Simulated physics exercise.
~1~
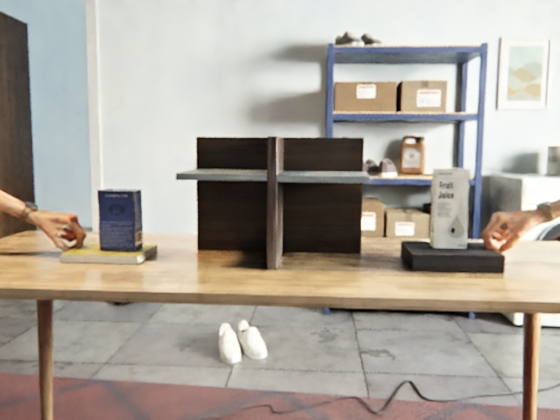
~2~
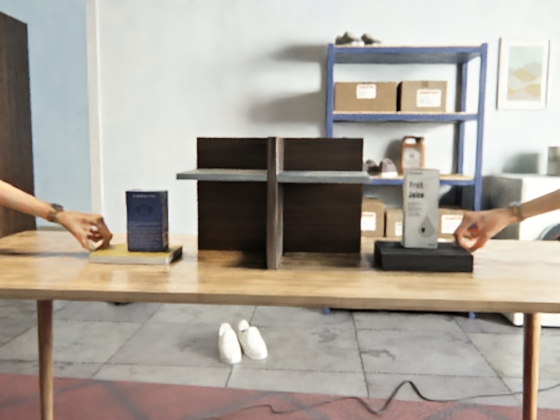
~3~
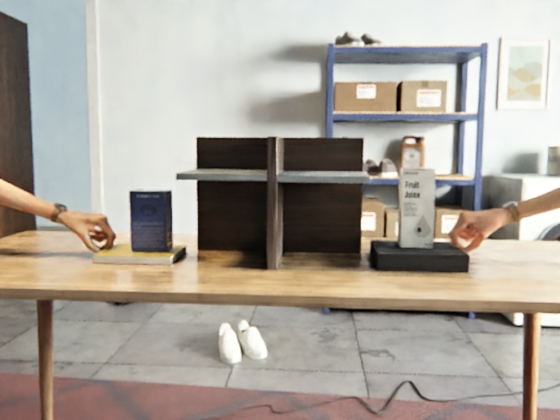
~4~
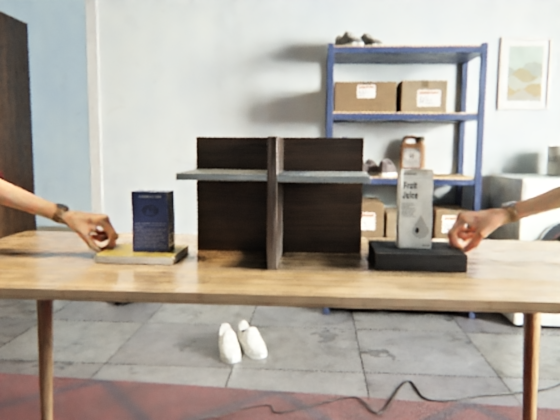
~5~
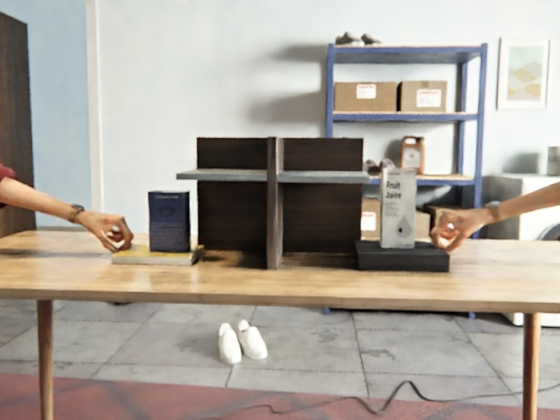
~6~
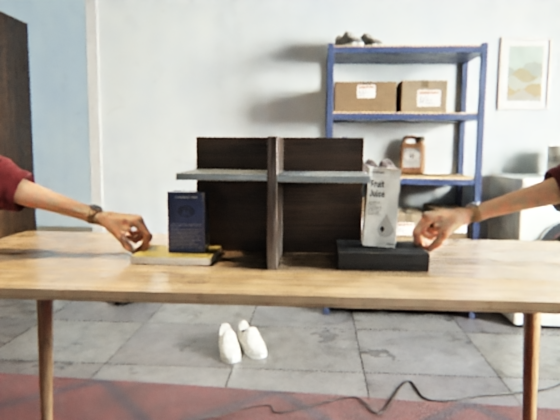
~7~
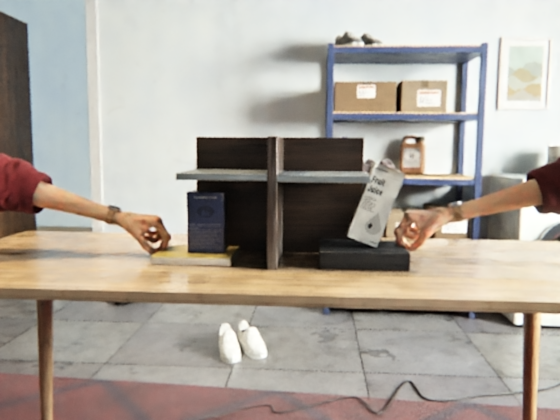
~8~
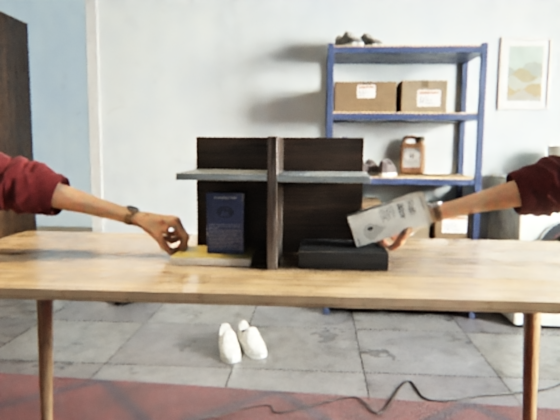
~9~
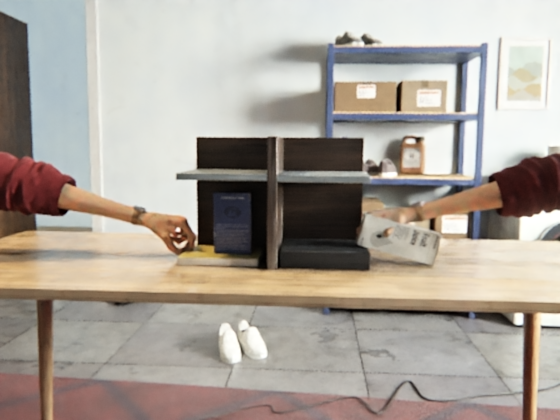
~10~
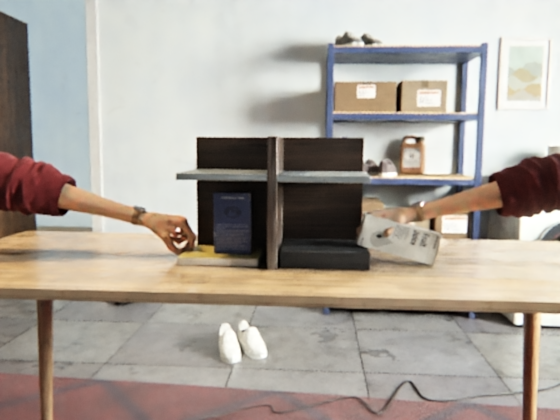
A blue carton standing on a yellow book and a taller white carton on a black board are pushed inward by two hands from opposite ends of a wooden table, seen from the front by a still camera. Between them stands a dark divider with a low grey shelf, with blue shelving and boxes behind. The blue carton slides right and passes upright beneath the shelf. The white carton meets the shelf's right edge, leans back and topples as its board continues left underneath. Finally, the blue carton stands under the shelf, while the white one lies tilted on its side by the right hand.
